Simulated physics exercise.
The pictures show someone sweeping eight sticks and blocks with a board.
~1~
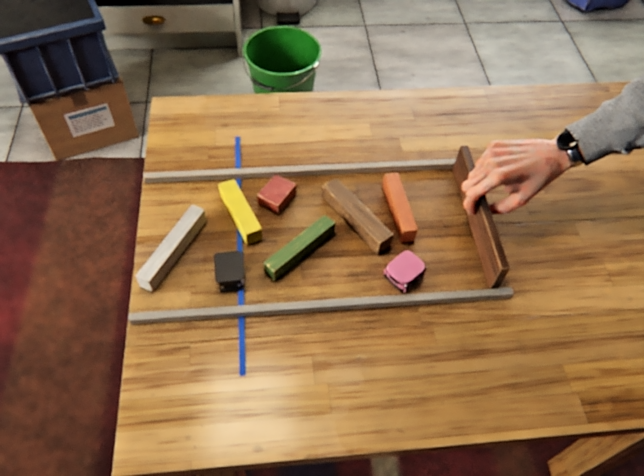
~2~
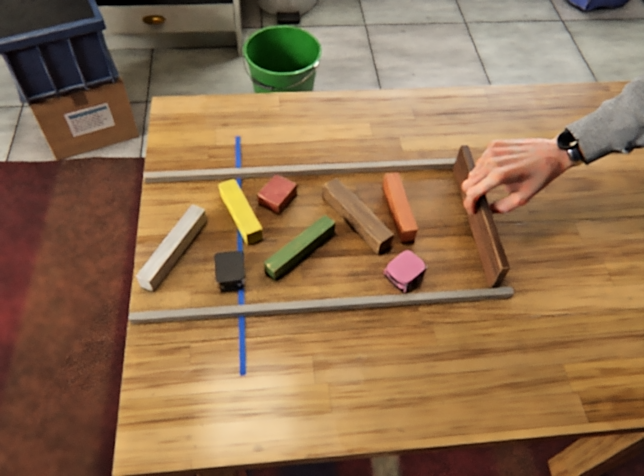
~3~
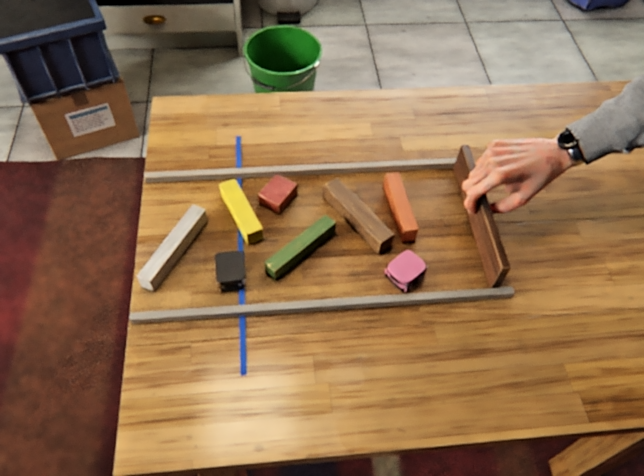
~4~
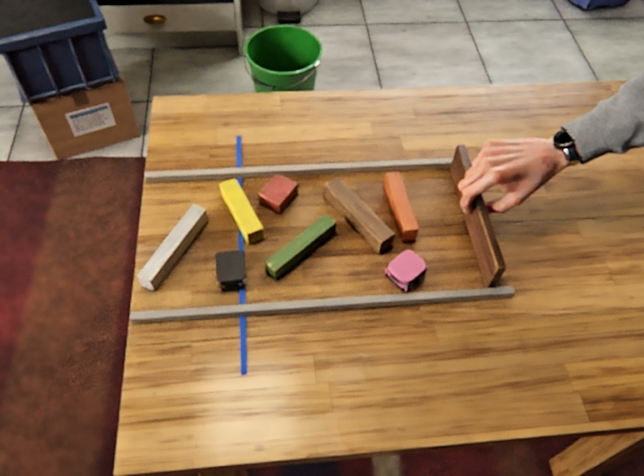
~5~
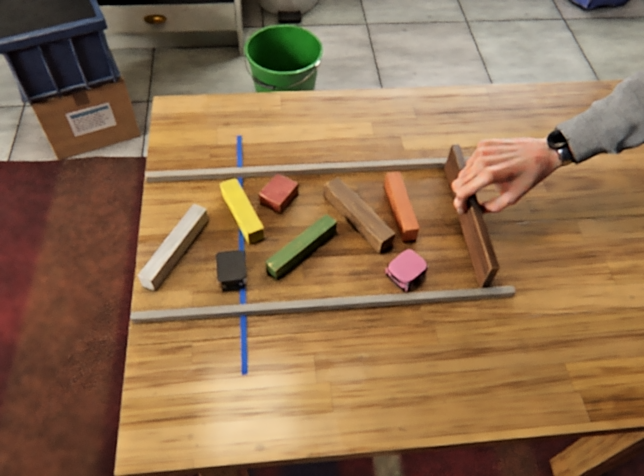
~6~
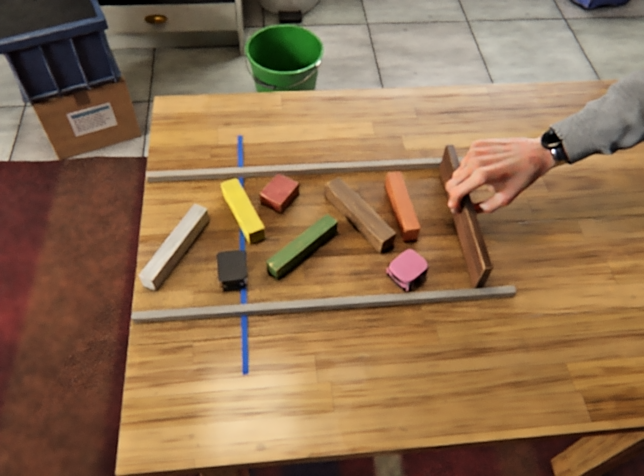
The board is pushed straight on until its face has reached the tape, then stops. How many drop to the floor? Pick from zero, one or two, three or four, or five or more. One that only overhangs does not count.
As it turns out, the number that fall off is zero.
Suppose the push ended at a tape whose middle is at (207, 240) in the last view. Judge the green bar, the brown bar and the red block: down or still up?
The green bar holds on, the brown bar holds on, the red block is kept.
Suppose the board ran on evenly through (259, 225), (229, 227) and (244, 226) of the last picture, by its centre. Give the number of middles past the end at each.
The counts: 0, 0 and 0.
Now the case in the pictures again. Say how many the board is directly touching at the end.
It touches 2.
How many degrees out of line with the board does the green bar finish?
Near 0 degrees.
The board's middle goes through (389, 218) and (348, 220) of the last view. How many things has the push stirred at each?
By then 3, and 4.
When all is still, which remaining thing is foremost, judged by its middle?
The white bar.
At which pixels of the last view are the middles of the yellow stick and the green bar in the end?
First (174, 217), then (199, 259).
Soon after, none off yet; white bar at rest near (176, 246); black case at rest near (232, 271); yellow stick at rest near (243, 210).
After that, none off yet; white bar at rest near (176, 246); black case at rest near (232, 271); yellow stick displaced a little near (233, 213).
In the end, the number that fall off is zero.
